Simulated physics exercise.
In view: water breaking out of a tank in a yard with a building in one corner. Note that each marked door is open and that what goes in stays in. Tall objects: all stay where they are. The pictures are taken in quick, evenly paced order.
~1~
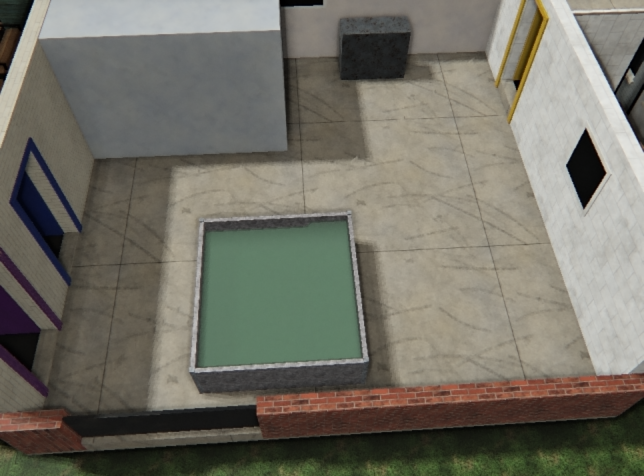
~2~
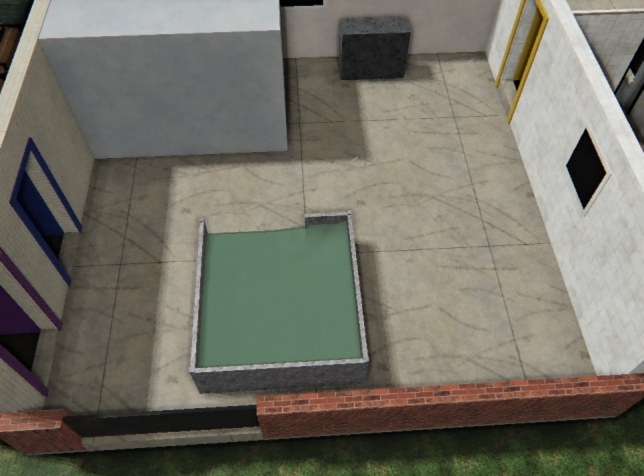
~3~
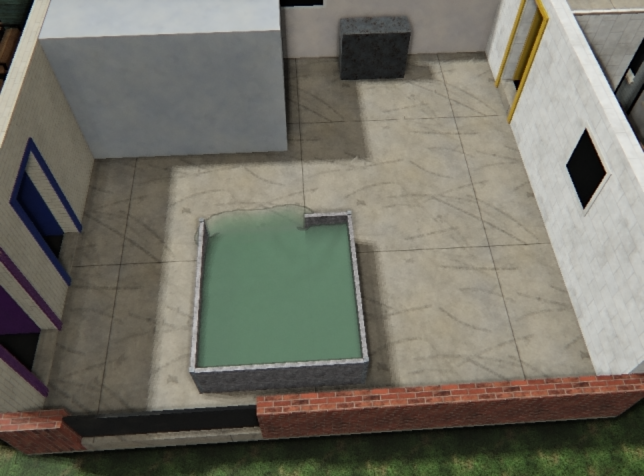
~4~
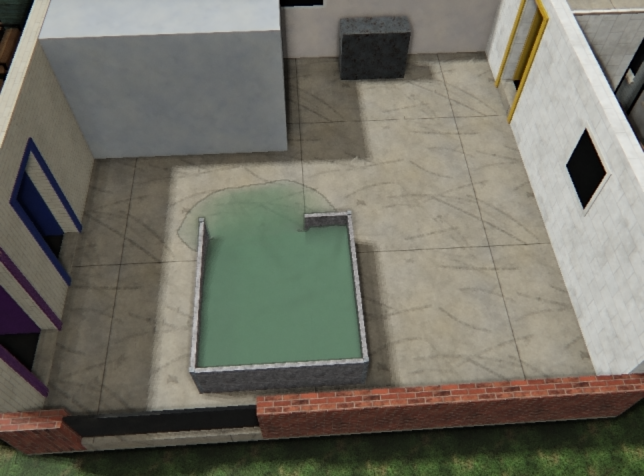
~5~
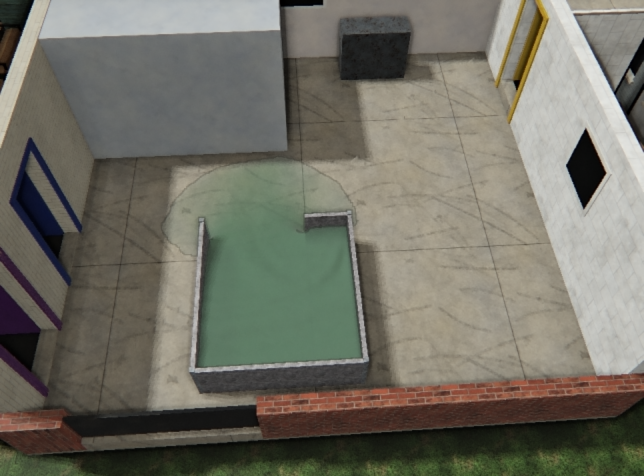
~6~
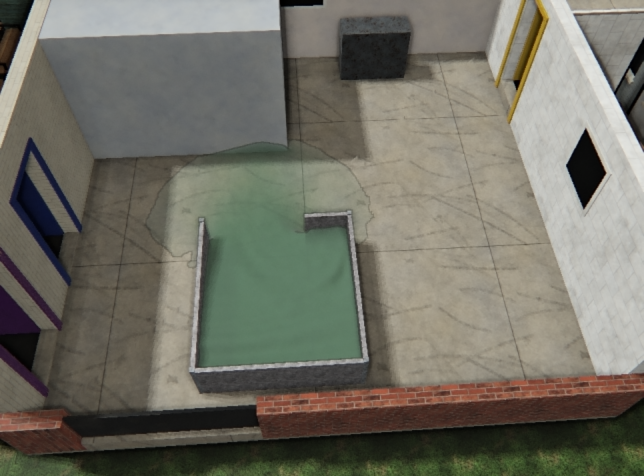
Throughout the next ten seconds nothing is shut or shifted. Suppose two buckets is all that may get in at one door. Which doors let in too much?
Result: The yellow door will be within bounds; the purple door will be over the limit; the blue door will be over the limit.
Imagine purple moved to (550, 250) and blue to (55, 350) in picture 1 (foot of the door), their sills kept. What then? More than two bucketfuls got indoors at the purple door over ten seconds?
Well, the purple door comes in low.
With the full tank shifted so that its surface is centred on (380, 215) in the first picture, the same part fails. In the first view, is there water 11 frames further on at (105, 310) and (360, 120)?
Bone-dry, soaked.
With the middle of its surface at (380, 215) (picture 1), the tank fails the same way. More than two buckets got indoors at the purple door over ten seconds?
In short, the purple door misses the threshold.
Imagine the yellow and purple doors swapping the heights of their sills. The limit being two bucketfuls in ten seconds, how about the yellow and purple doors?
The yellow door overshoots the limit, while the purple door falls short of it.
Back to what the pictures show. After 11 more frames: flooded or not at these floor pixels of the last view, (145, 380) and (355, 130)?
Taking them as listed, I'd call them not wet and soaked.
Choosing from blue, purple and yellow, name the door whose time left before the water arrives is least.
My pick is the blue-painted one.
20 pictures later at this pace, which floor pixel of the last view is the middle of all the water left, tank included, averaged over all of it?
That comes out near (271, 217).
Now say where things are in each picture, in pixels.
The open tank at (278, 288) is whole and still, in the first picture.
Water pours out on the open tank's far side and has run to a hidden place, in the second picture.
Water pours out on the open tank's far side and has run to a hidden place, in the third picture.
Water pours out on the open tank's far side and has run to (295, 186), in the fourth picture.
Water pours out on the open tank's far side and has run to (284, 161), in the fifth picture.
The front is at (296, 143), out from the gap on the open tank's far side, in the sixth picture.
A moment on, water covers 20 % of the floor; the yellow door not reached, the purple door not reached, the blue door not reached.
Next, water covers 30 % of the floor; the yellow door not reached, the purple door not reached, the blue door not reached.
Then, water covers 60 % of the floor; the yellow door wet at the sill, nothing in, the purple door wet at the sill, nothing in, the blue door under two buckets in.
Later, water covers 80 % of the floor; the yellow door wet at the sill, nothing in, the purple door wet at the sill, nothing in, the blue door over two buckets in.
In the end, water covers 95 % of the floor; the yellow door wet at the sill, nothing in, the purple door over two buckets in, the blue door far over two buckets in.
